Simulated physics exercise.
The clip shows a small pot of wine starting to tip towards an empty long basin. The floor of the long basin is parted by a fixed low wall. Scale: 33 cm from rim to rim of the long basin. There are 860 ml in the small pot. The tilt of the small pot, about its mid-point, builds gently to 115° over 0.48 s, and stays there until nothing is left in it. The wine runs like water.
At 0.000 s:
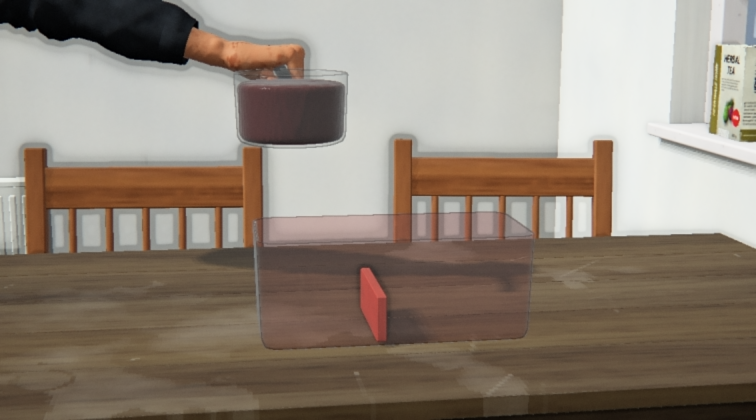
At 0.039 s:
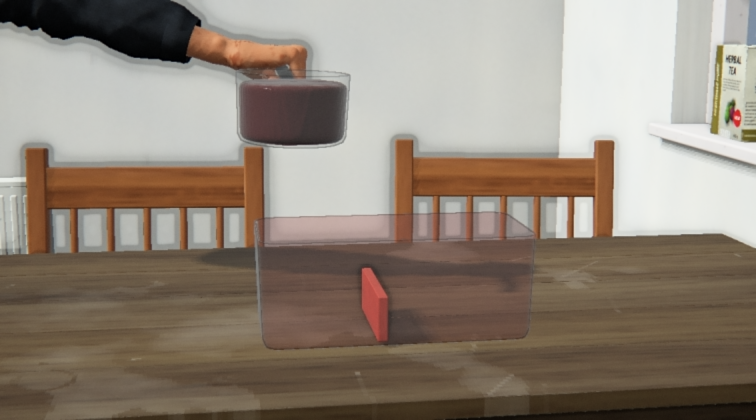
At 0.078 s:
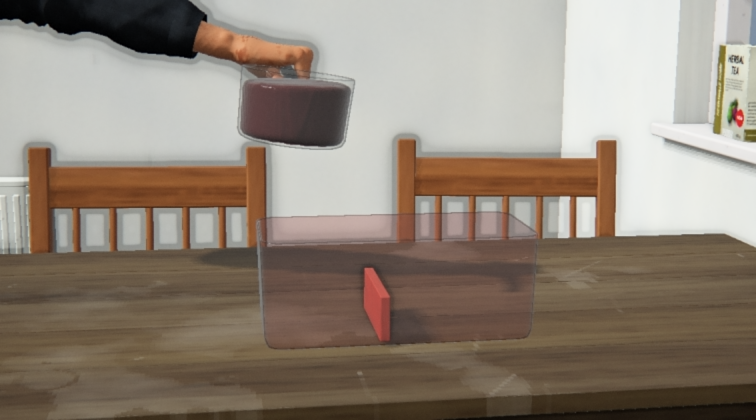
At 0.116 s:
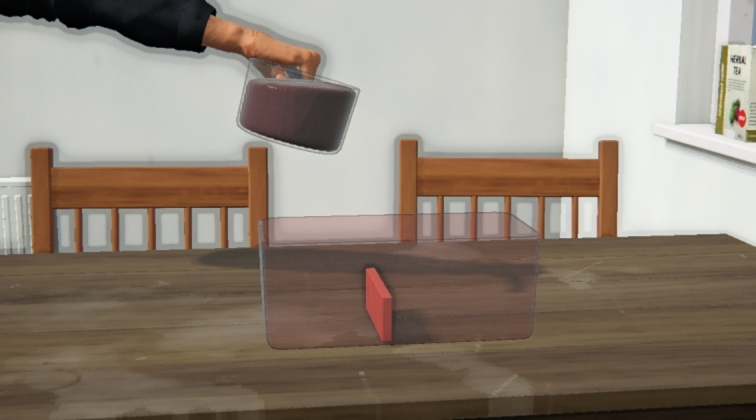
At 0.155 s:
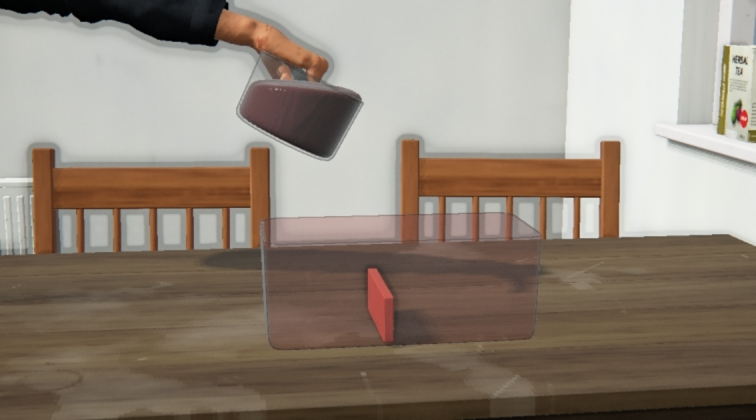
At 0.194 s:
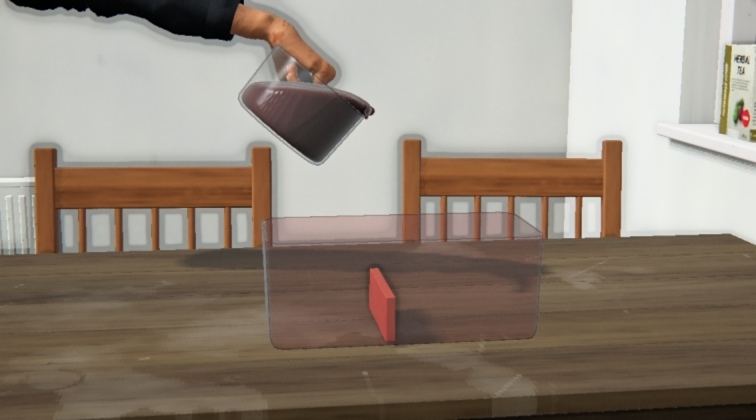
At a wooden dining table, a hand gradually tilting a small clear pot of dark liquid rightward above a long basin, liquid reaching its rim.
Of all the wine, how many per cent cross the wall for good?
The far part has some 64 per cent.
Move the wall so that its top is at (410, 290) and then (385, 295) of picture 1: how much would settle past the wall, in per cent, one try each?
First 20, then 50 per cent.
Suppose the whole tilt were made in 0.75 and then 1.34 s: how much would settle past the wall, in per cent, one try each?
In turn about 75 and 80 per cent.
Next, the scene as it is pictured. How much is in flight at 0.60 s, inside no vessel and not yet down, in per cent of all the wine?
Near 7 in a hundred.
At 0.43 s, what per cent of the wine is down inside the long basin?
Near 34 in a hundred.
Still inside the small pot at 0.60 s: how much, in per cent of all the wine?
About 2 per cent.
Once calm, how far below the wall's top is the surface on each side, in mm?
Left about 40 mm, right about 34 mm.
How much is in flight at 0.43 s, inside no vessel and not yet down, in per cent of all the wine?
Some 44 per cent.
Then, 0.43 s in, the tilt is 112° and 21 per cent is still to pour, 1 is left of the wall and 34 right of it.
Then, 0.60 s in, the tilt is 115° and 2 per cent is still to pour, 24 is left of the wall and 67 right of it.
Then, 0.78 s in, the tilt is 115° and 0 per cent is still to pour, 33 is left of the wall and 64 right of it.
Then, 0.98 s in, the tilt is 115° and 0 per cent is still to pour, 35 is left of the wall and 63 right of it.
Finally, 35 per cent lies left of the wall, 64 right of it and 2 outside.
